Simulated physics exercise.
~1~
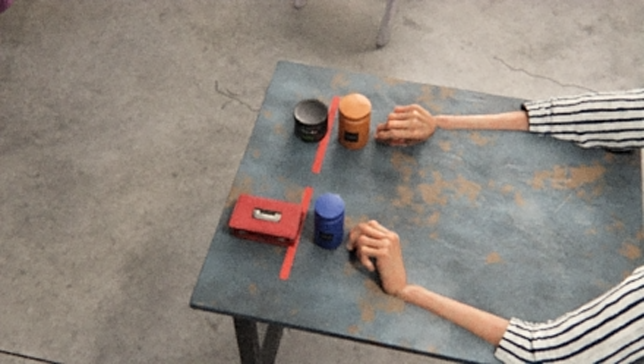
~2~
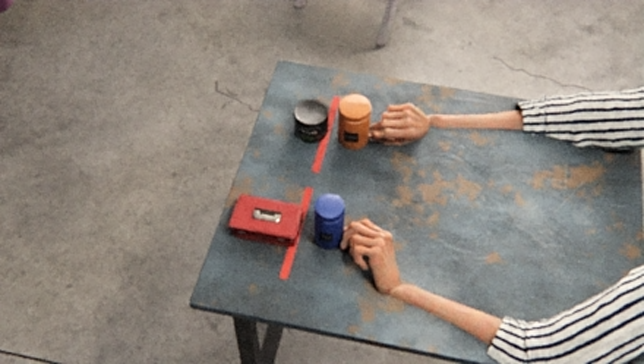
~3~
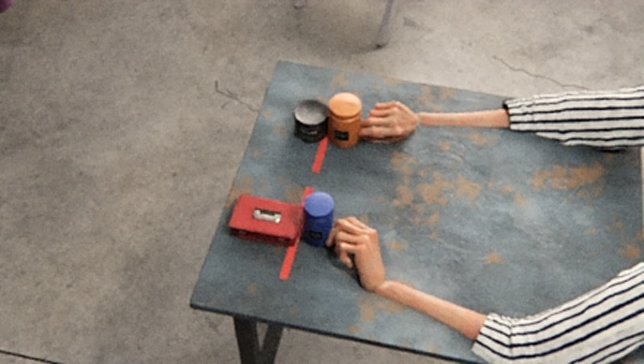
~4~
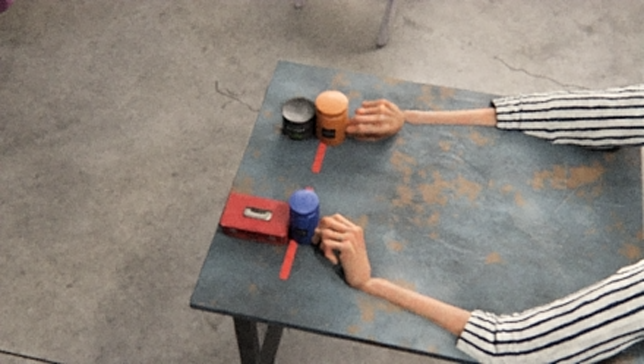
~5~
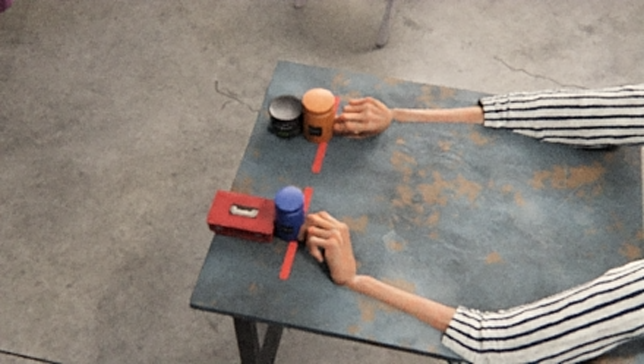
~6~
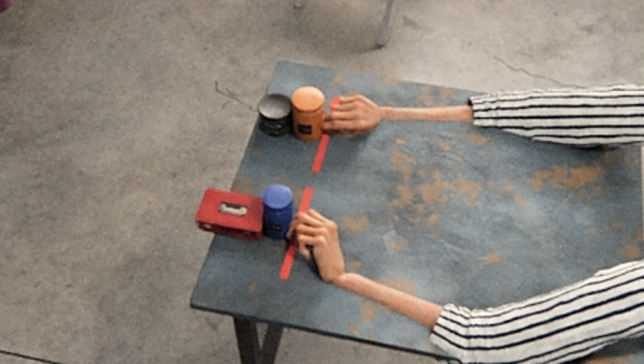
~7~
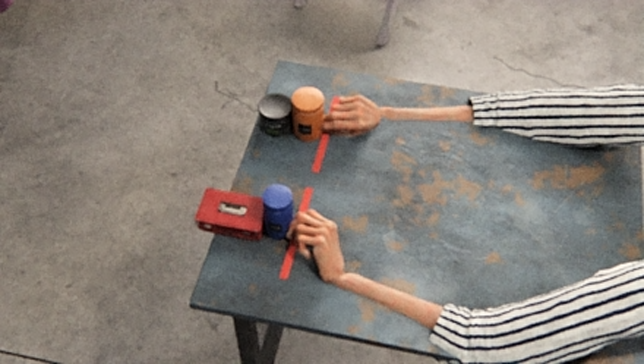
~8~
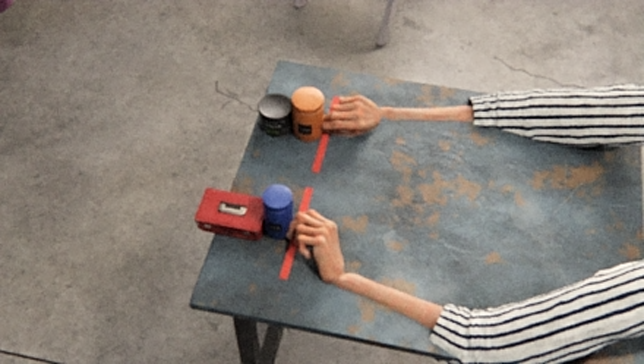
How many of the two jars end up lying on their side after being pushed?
None of them do. Both the blue jar and the orange jar are still standing upright at the end.
